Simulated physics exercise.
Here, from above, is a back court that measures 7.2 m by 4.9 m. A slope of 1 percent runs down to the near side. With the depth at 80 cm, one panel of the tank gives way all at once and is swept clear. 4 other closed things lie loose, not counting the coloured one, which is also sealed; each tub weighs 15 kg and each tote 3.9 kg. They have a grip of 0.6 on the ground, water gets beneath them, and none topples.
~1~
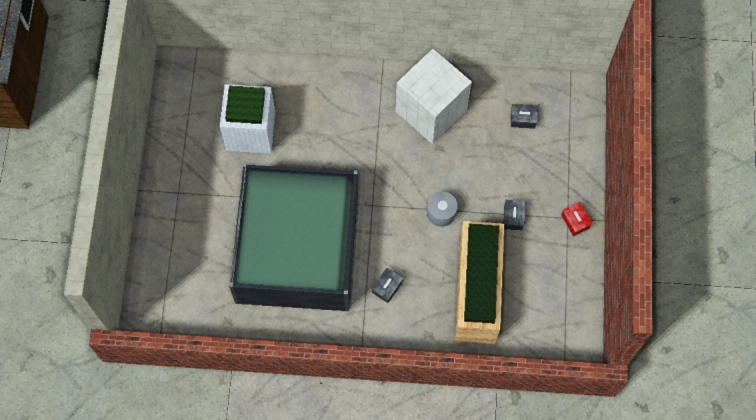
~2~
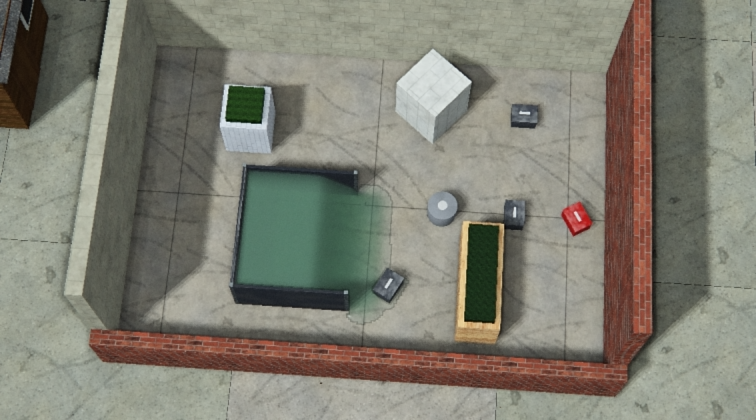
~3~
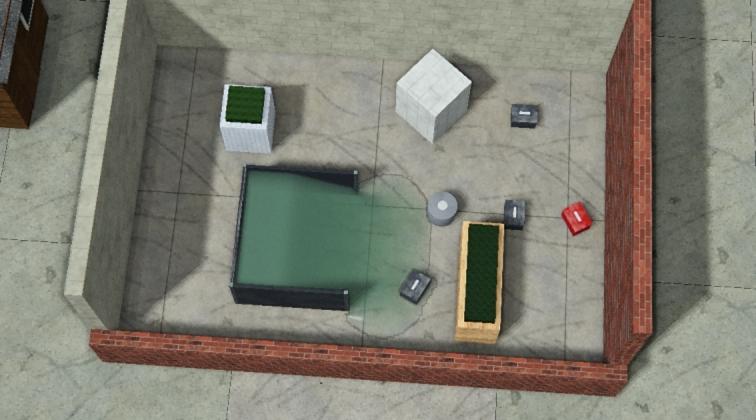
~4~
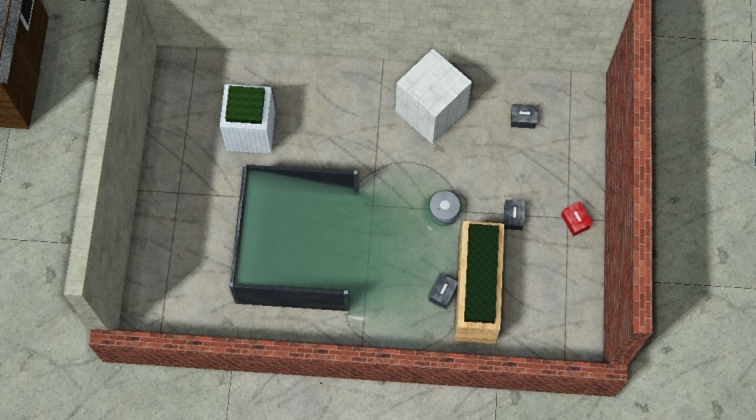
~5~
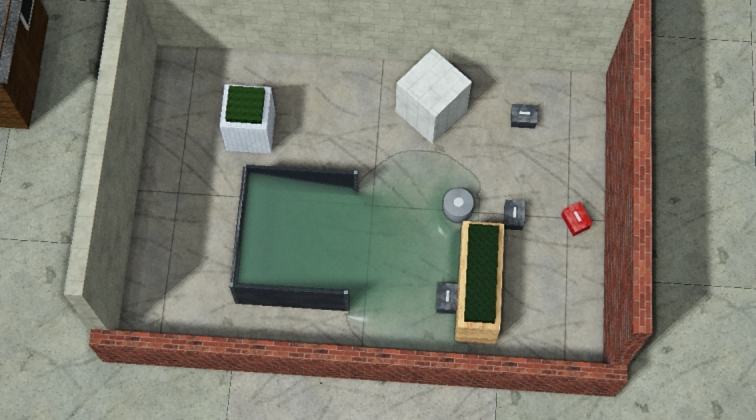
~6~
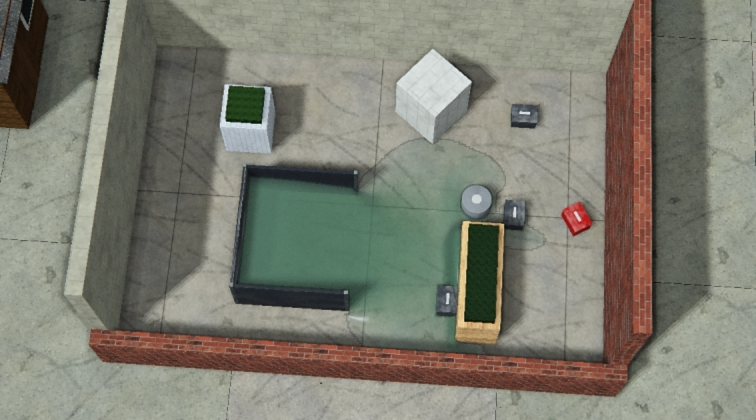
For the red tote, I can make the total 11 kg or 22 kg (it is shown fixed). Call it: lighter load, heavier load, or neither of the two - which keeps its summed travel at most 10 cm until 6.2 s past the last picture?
Call: Neither of the two.
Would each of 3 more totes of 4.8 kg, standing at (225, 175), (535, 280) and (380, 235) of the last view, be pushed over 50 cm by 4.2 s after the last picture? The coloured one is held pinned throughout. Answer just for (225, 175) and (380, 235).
The first is within the limit, the second over the limit.
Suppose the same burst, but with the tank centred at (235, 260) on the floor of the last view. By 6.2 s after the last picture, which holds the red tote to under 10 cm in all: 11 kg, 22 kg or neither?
Then the answer is that no option works.
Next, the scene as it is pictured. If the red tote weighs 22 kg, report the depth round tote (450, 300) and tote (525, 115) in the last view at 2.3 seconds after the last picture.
Roughly 17 and 25 cm.
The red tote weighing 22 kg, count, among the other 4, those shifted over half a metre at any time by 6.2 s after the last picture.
By my tally, 4.
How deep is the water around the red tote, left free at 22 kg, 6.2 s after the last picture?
Close to 10 cm deep.
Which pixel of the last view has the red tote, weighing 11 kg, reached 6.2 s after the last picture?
Around (417, 181).
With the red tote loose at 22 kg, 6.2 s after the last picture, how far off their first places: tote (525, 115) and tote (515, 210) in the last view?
So the first is off by 80 centimetres, the second by 40 centimetres.
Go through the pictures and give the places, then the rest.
The red tote at (578, 216) rests on the ground; water covers 2.8 m2; 0 of 5 have shifted, in the first picture.
The red tote at (578, 216) rests on the ground; 4.0 m2 under water; 0 of 5 have shifted, in the second picture.
The red tote at (578, 216), on the bottom; water covers 5.4 m2; 1 of 5 have shifted, in the third picture.
The red tote at (578, 216), on the bottom; water covers 7.0 m2; 1 of 5 have shifted, in the fourth picture.
The red tote at (578, 216), on the bottom; 8.1 m2 under water; 2 of 5 have shifted, in the fifth picture.
The red tote at (578, 216) rests on the ground; 9.1 m2 under water; 2 of 5 have shifted, in the sixth picture.
Then, 0.6 s after the last picture the red tote would be 16 cm from its start with 11 kg and 5 cm from its start with 22 kg; 5 cm of water round it then.
Then, 2.3 s after the last picture the red tote would be 42 cm from its start with 11 kg and 20 cm from its start with 22 kg; 9 cm of water round it then.
Then, 4.2 s after the last picture the red tote would be 154 cm from its start with 11 kg and 19 cm from its start with 22 kg; 13 cm of water round it then.
Then, 6.2 s after the last picture the red tote would be 249 cm from its start with 11 kg and 19 cm from its start with 22 kg; 10 cm of water round it then.
